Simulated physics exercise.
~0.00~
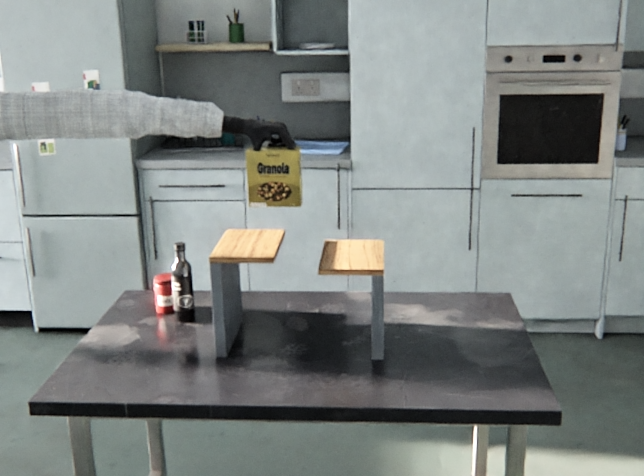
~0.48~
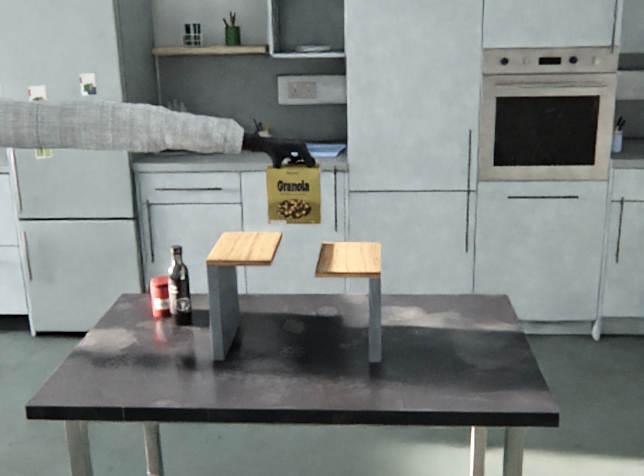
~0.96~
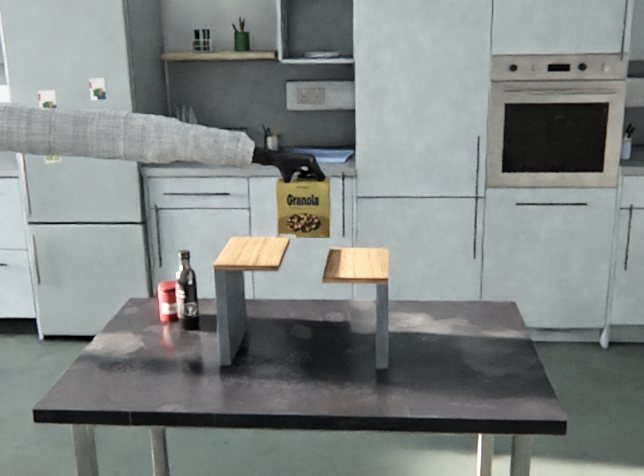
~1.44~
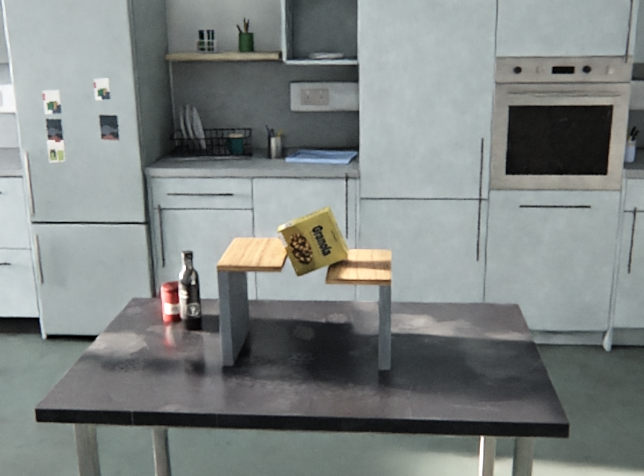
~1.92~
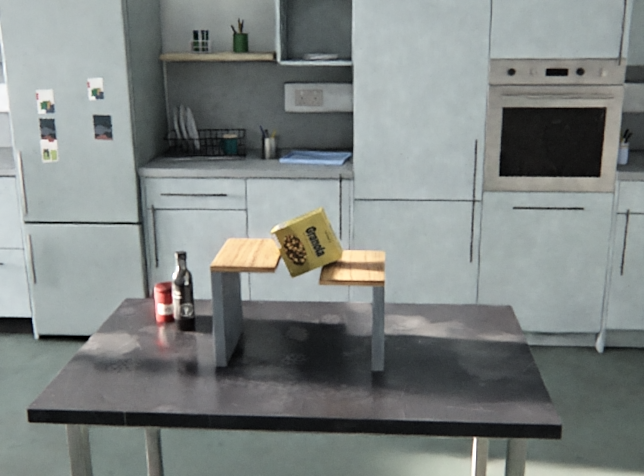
A yellow granola packet hangs upright from a dark gripping hand on a grey-sleeved arm that reaches in from the left, above a stand with a gap between its two wooden tops. The hand carries it a little to the right and lowers it towards the gap. Once released, the packet tips over onto its side as the arm withdraws out of view. It lodges across the gap, resting tilted between the two tops instead of dropping through. The black bottle and red jar on the dark table stay where they are.
